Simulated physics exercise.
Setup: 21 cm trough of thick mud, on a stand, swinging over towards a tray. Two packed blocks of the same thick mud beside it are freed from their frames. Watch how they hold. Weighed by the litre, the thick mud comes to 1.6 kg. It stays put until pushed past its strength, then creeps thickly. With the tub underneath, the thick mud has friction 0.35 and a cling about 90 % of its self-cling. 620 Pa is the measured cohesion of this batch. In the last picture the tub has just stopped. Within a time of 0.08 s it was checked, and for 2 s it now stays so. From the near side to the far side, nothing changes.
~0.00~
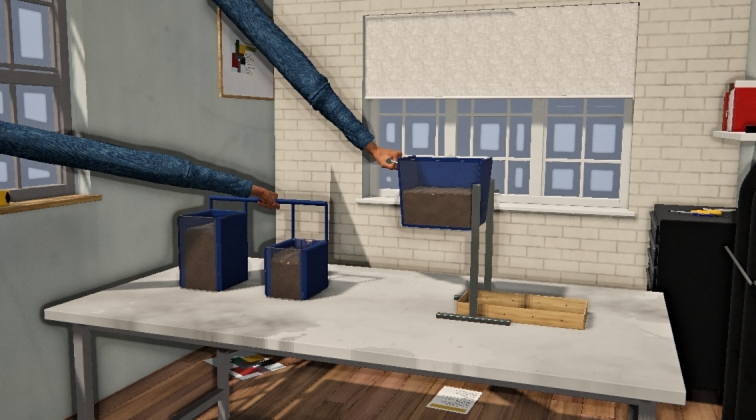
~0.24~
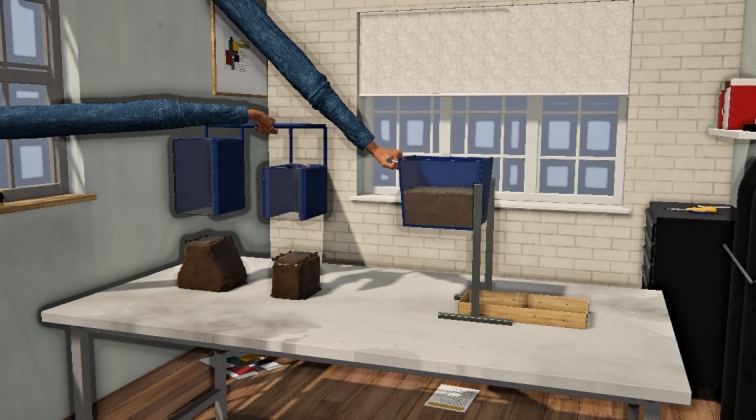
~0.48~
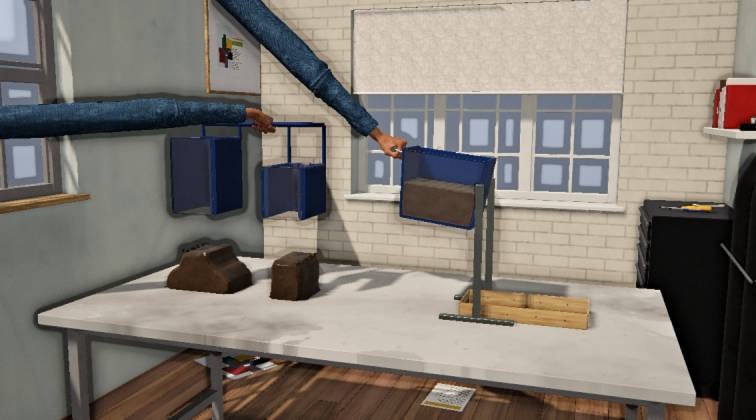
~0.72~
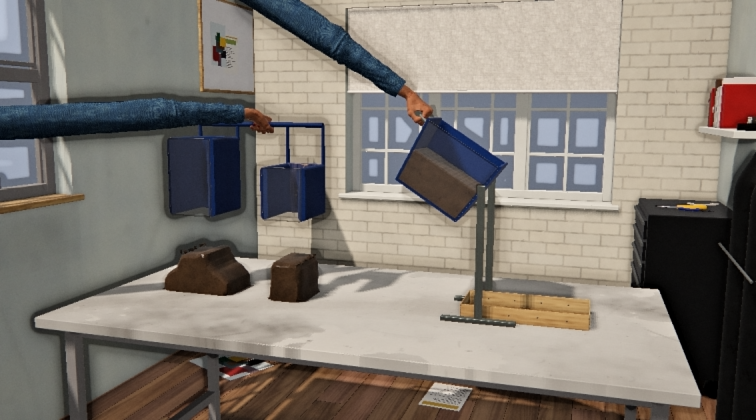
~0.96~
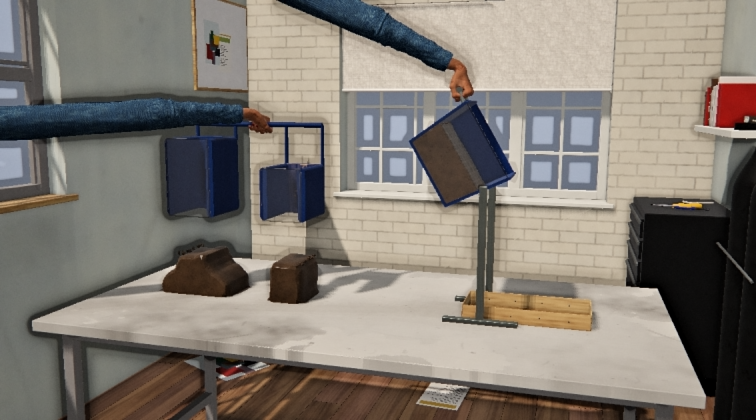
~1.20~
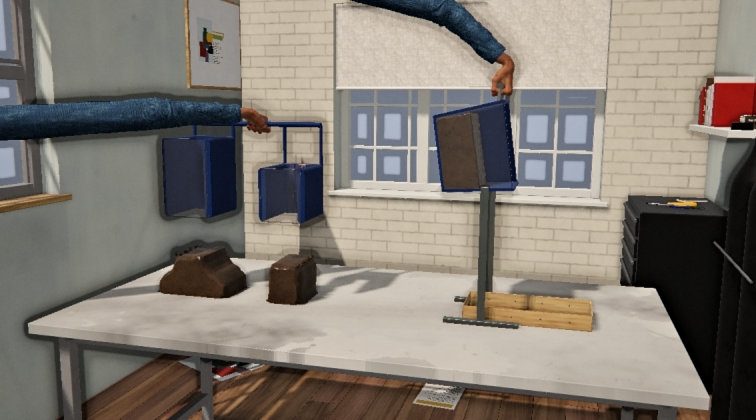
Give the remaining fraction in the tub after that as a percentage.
Close to 100 per cent.
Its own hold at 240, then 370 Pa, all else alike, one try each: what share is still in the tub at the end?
First 60 %, second 75 %.
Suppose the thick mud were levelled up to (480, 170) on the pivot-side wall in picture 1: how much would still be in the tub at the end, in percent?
About 55 %.
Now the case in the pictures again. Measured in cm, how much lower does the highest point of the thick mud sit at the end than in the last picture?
Roughly 6 cm.
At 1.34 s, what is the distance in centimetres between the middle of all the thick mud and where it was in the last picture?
About 2 cm.
After 1.34 s, the tub is at 82 degrees and holds 100 %.
After 1.51 s, the tub is at 82 degrees and holds 100 %.
After 1.68 s, the tub is at 82 degrees and holds 100 %.
After 1.85 s, the tub is at 82 degrees and holds 100 %.
After 3.20 s, at the end, the tub is at 82 degrees and holds 100 %.
